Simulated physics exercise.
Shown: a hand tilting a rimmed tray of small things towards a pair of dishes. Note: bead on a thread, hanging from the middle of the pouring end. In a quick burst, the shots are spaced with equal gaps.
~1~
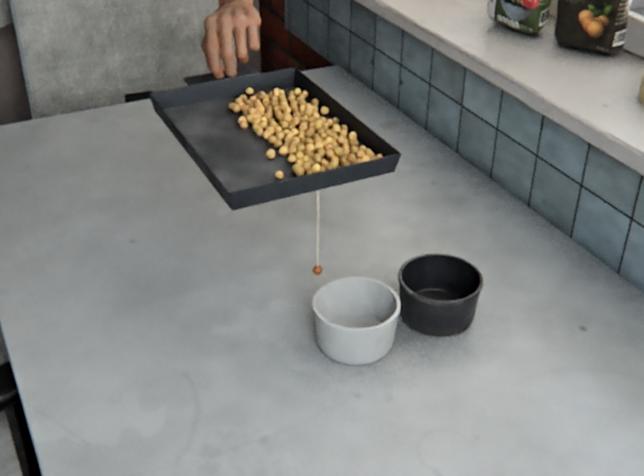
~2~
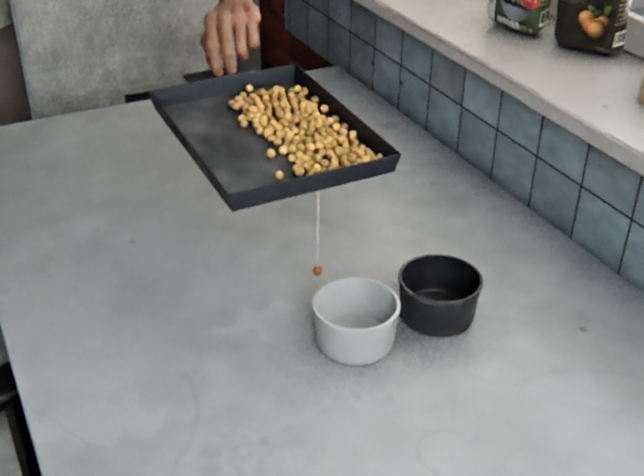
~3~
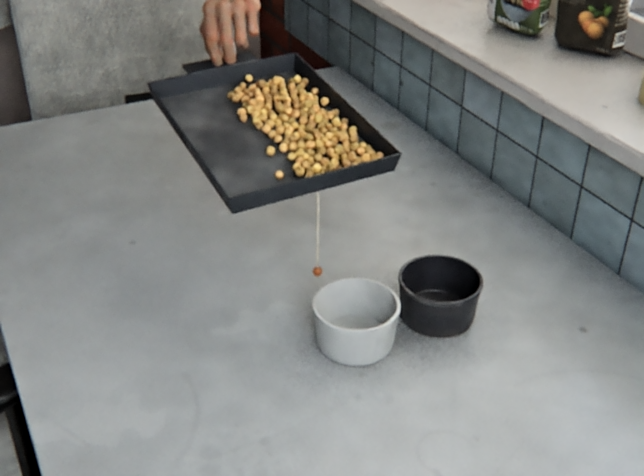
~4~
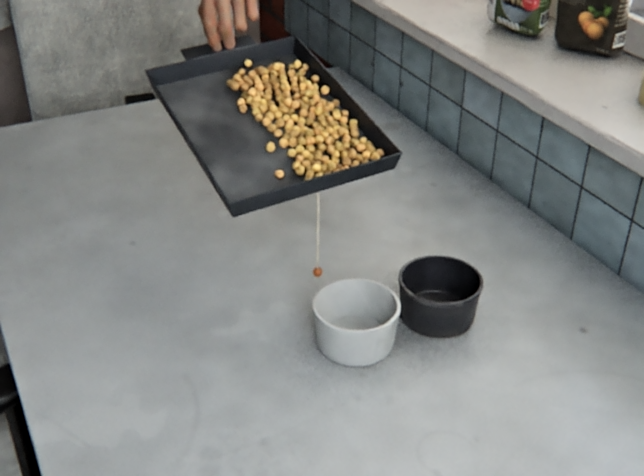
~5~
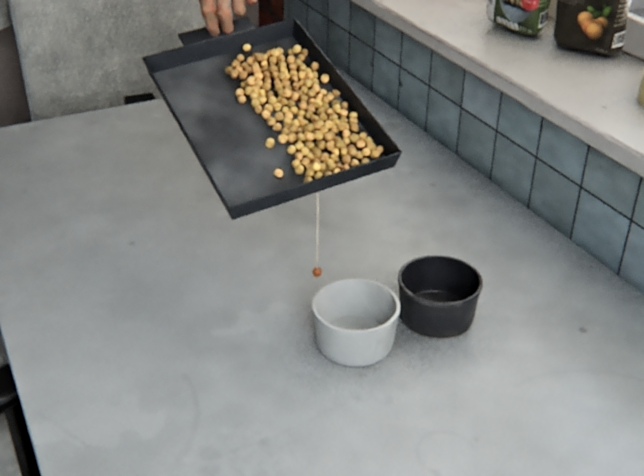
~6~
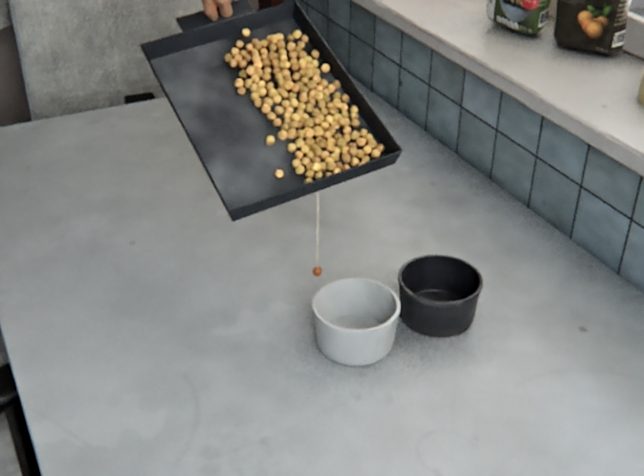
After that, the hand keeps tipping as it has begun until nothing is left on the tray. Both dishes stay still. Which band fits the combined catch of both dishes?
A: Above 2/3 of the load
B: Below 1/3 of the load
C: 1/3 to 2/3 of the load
The answer is B.
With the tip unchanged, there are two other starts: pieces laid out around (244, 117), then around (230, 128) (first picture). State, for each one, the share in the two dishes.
Close to 0 per cent, followed by close to 0 per cent.
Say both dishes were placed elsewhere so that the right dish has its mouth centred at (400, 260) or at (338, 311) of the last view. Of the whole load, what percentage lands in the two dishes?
Close to 0 in a hundred, then close to 60 in a hundred.
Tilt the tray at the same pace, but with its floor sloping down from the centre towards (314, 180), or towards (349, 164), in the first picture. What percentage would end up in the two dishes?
60 % and 30 %, roughly.
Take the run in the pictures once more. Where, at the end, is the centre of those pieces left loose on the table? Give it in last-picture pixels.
About (255, 370) in the last picture.
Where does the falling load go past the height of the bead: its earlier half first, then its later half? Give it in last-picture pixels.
I'd say around (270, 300) at first, then around (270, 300).
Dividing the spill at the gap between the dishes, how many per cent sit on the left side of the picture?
About 100 percent of the spill.
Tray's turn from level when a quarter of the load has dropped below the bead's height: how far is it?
The angle is around 105°.
Just after the last frame, tray tipped steeply; almost all on the tray; just a few outside both; just a few in the air.
A moment on, tray tipped past a quarter turn; roughly half on the tray; just a few in the left dish; roughly a quarter outside both; roughly a quarter in the air.
Further on, tray tipped past a quarter turn; about a tenth in the left dish; almost all outside both.
When it is over, tray tipped past a quarter turn; about a tenth in the left dish; not one in the right dish; almost all outside both.
